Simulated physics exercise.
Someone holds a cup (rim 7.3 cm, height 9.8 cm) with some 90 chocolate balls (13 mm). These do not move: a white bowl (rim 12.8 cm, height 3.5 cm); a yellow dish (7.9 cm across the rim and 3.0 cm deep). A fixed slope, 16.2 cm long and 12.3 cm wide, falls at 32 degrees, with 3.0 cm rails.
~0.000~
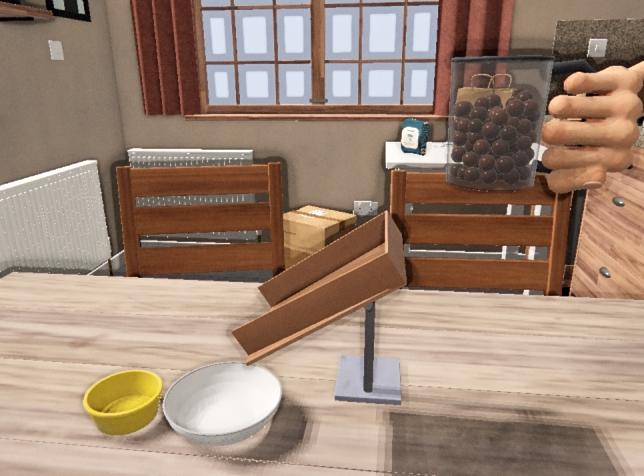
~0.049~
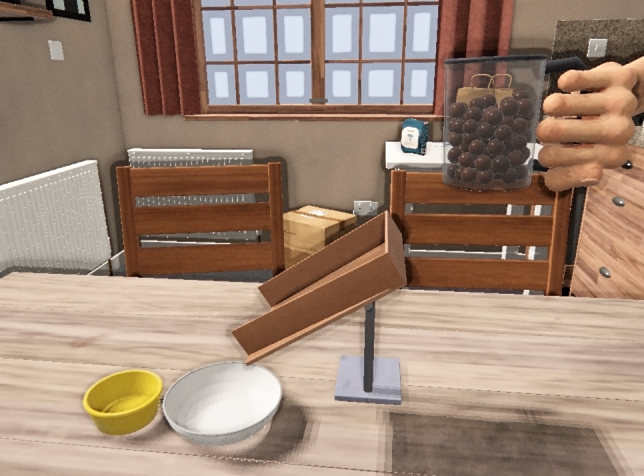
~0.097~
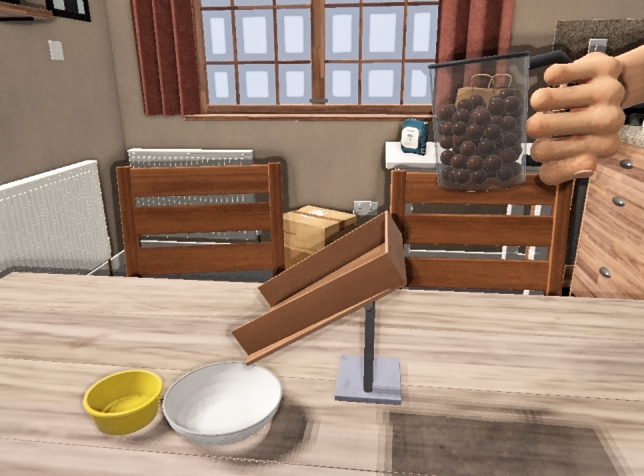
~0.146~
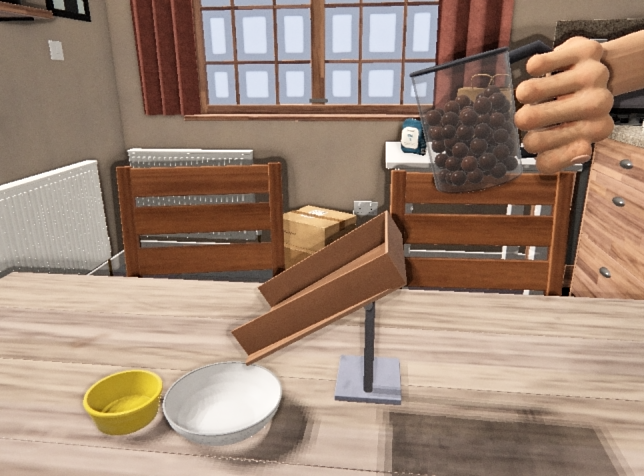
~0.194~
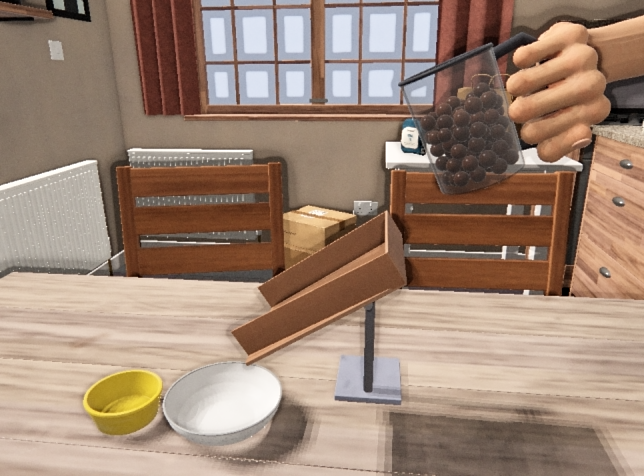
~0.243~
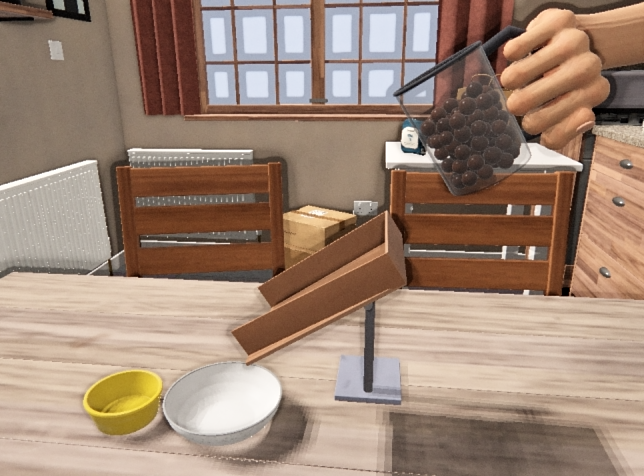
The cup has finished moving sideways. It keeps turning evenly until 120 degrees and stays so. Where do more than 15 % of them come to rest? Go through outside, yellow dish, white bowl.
Outside everything: Yes; in the yellow dish: No; in the white bowl: Yes.
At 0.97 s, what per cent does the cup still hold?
Roughly 35 per cent.
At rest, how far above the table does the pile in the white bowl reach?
About 3.0 cm.
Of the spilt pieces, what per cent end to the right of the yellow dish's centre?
Roughly 80 per cent.
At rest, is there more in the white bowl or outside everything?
More ends outside everything.
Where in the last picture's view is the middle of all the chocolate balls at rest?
At about (247, 421).
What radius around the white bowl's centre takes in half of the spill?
About 38 cm.
After 0.46 s, tilt 68 degrees; cup 100 %; middle of all pieces near (477, 130).
Then, at 0.64 s, tilt 99 degrees; cup 100 %; middle of all pieces near (476, 127).
After 0.81 s, tilt 120 degrees; slope 25 %, cup 75 %; middle of all pieces near (450, 154).
After 0.97 s, tilt 120 degrees; slope 60 %, cup 35 %, in the air 5 %; middle of all pieces near (396, 237).
At rest (2.8 s), yellow dish 0 %, white bowl 45 %, outside 55 %, slope 0 %, cup 0 %.
